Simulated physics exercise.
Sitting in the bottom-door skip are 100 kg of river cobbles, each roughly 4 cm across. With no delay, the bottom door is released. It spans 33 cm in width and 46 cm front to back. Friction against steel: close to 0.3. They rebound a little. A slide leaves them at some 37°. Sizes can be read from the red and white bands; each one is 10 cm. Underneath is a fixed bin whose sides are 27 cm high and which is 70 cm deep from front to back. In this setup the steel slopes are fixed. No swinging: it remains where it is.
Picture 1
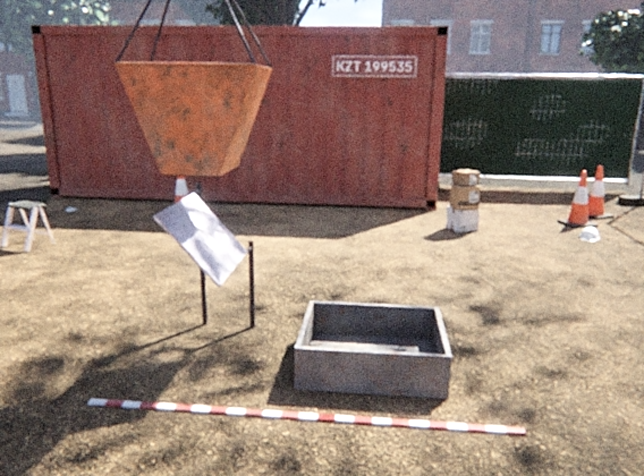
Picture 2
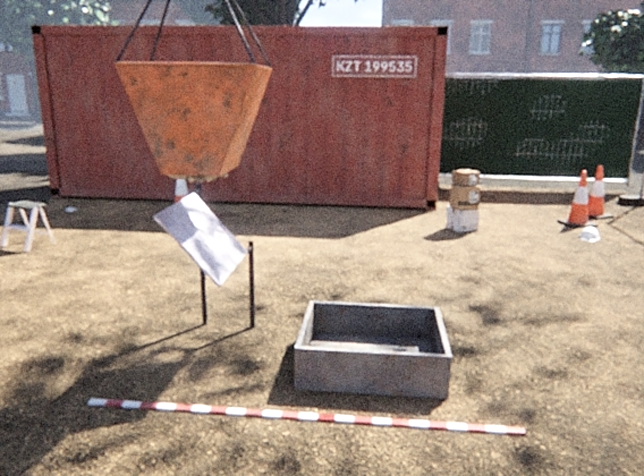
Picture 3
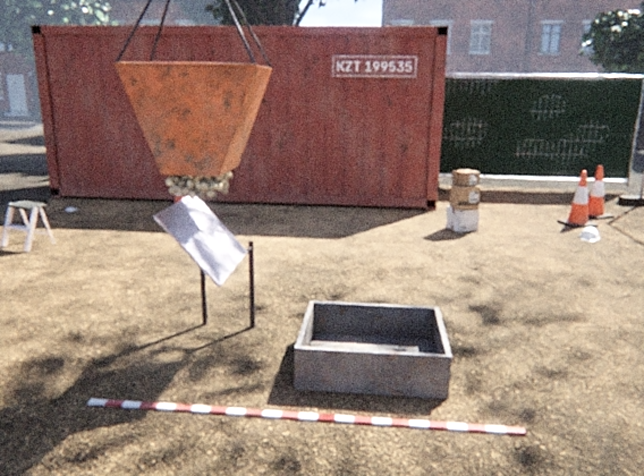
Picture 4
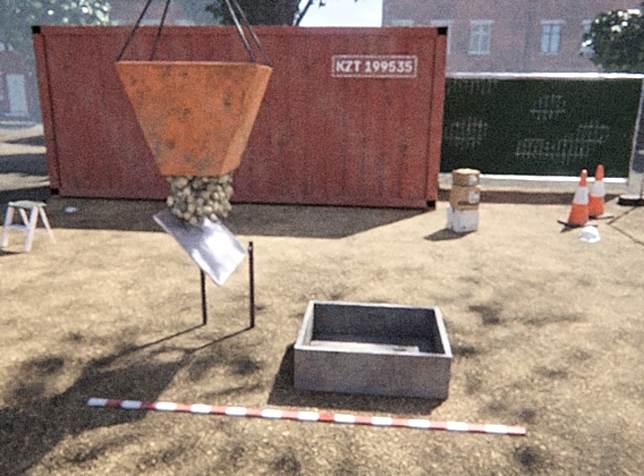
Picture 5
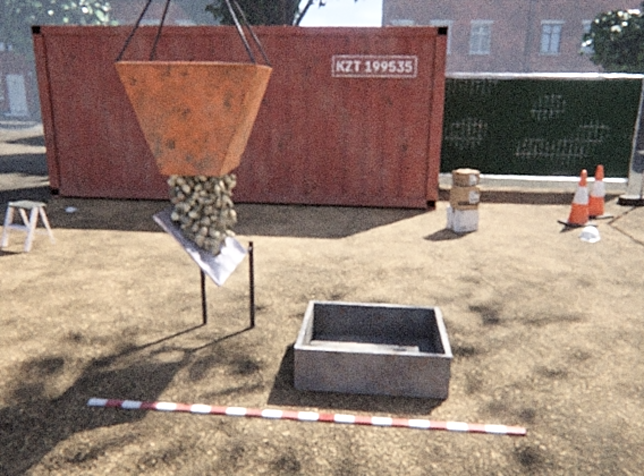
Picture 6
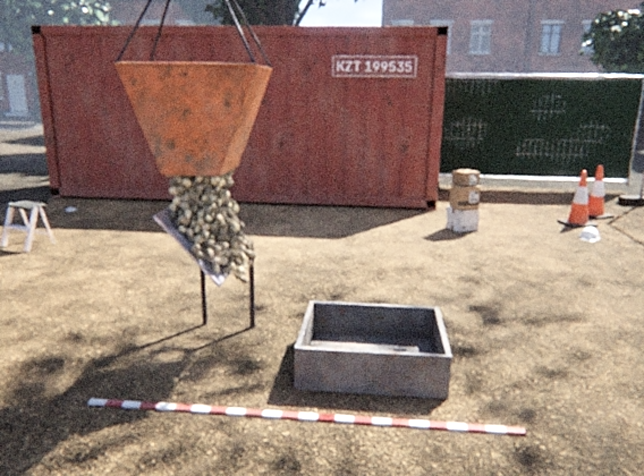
Rounded stones drop from the hanging orange skip and slide down the tilted board below.
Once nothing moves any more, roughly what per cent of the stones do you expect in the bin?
I would expect about 0 per cent in the bin.
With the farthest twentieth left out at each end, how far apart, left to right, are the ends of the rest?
Around 70 centimetres.
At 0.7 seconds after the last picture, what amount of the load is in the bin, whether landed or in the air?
Near 0 percent at that time.
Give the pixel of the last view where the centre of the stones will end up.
I'd say close to pixel (283, 355).
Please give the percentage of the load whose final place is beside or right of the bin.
Around 15 per cent of it.
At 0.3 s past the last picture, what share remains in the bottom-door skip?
Still inside: Roughly 0 percent.
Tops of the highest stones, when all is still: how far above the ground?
Some 22 cm up.
Then, 0.3 s after the last picture, 0 % in the bottom-door skip, 10 % on the steel, 89 % falling or lying left of the bin, 1 % falling or lying beside or right of the bin; the stones farthest right are at (321, 356).
Then, 0.7 s after the last picture, 0 % in the bottom-door skip, 87 % falling or lying left of the bin, 13 % falling or lying beside or right of the bin; the stones farthest right are at (404, 352).
Then, 1.3 s after the last picture, 0 % in the bottom-door skip, 85 % falling or lying left of the bin, 14 % falling or lying beside or right of the bin; the stones farthest right are at (460, 366).
Then, 2.2 s after the last picture, 0 % in the bottom-door skip, 85 % falling or lying left of the bin, 14 % falling or lying beside or right of the bin; the stones farthest right are at (467, 365).
Then, 4.1 s after the last picture, 0 % in the bottom-door skip, 85 % left of the bin, 14 % beside or right of the bin; the stones farthest right are at (467, 365).
